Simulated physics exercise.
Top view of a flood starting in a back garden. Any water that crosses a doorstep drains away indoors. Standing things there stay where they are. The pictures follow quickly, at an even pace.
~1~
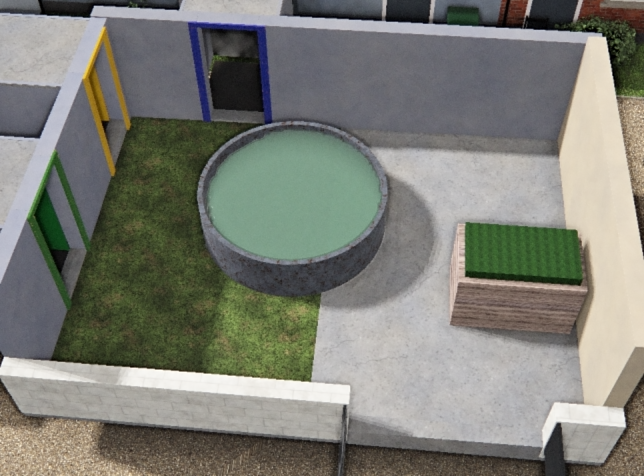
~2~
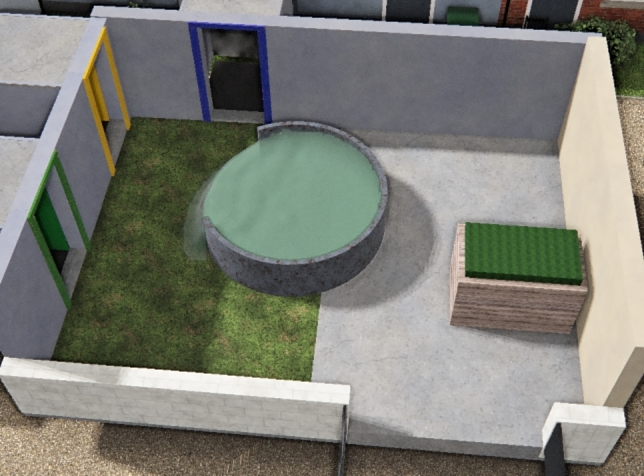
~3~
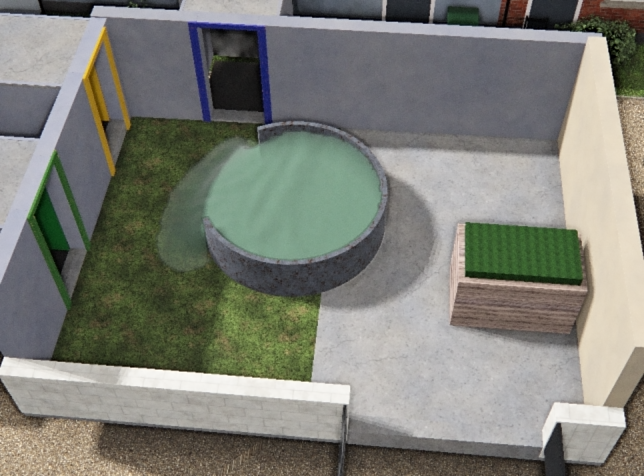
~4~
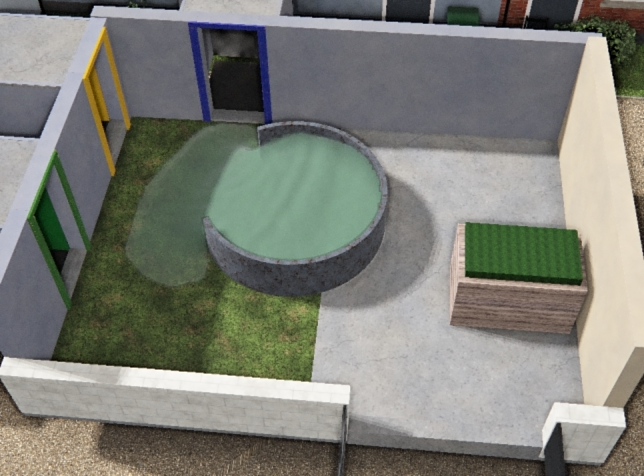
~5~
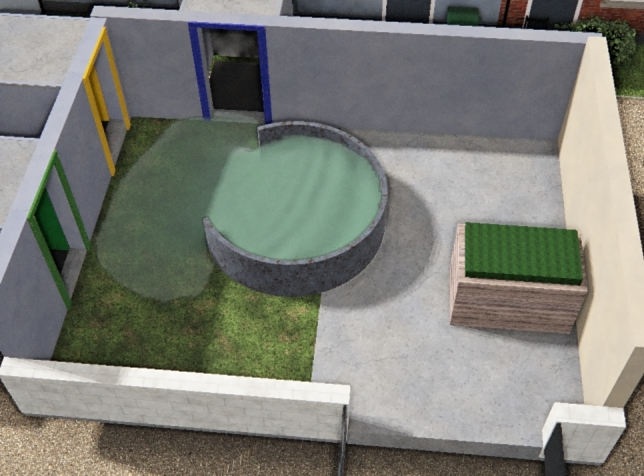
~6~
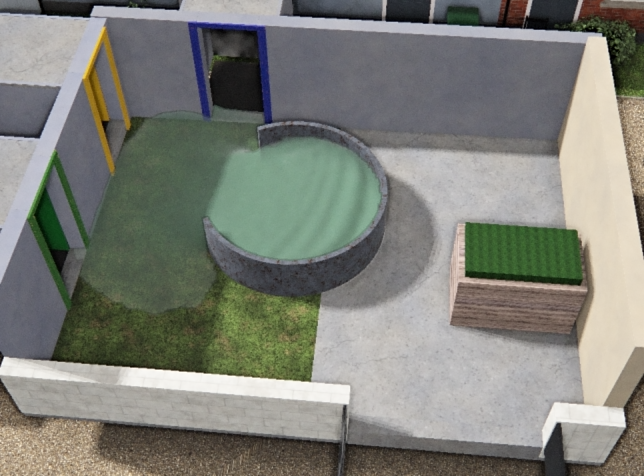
At the start, still green water fills a round stone tank in a walled garden, half grass and half paving. A gap then opens in the tank's left side and water pours out onto the grass. The sheet spreads left, widening until it covers much of the lawn beside the yellow-framed doorway.
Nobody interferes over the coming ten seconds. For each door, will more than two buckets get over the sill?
In the end the blue door receives more than two buckets; the yellow door receives more than two buckets; the green door receives more than two buckets.
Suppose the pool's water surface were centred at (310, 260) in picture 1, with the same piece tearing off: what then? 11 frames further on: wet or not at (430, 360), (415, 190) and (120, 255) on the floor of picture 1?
First spot stays unwetted, second spot stays unwetted, third spot gets drenched.
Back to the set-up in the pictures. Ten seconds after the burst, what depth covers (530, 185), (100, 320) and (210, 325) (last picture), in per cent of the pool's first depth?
About 6, 16 and 14 percent, in that order.
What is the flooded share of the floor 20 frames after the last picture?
Near 45 in a hundred.
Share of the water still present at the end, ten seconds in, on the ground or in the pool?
Estimate: 72 per cent.
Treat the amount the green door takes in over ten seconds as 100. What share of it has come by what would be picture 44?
By my reckoning, 70 percent.
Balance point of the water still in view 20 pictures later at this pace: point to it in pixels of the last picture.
I'd put my finger on (203, 223).
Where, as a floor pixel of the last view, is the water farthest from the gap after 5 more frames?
My estimate: Roughly (62, 330).
A moment on, water covers 30 % of the floor; the blue door over two buckets in, the yellow door under two buckets in, the green door over two buckets in.
Next, water covers 30 % of the floor; the blue door over two buckets in, the yellow door far over two buckets in, the green door over two buckets in.
Then, water covers 45 % of the floor; the blue door far over two buckets in, the yellow door far over two buckets in, the green door far over two buckets in.
Later, water covers 85 % of the floor; the blue door far over two buckets in, the yellow door far over two buckets in, the green door far over two buckets in.
In the end, water covers 100 % of the floor; the blue door far over two buckets in, the yellow door far over two buckets in, the green door far over two buckets in.
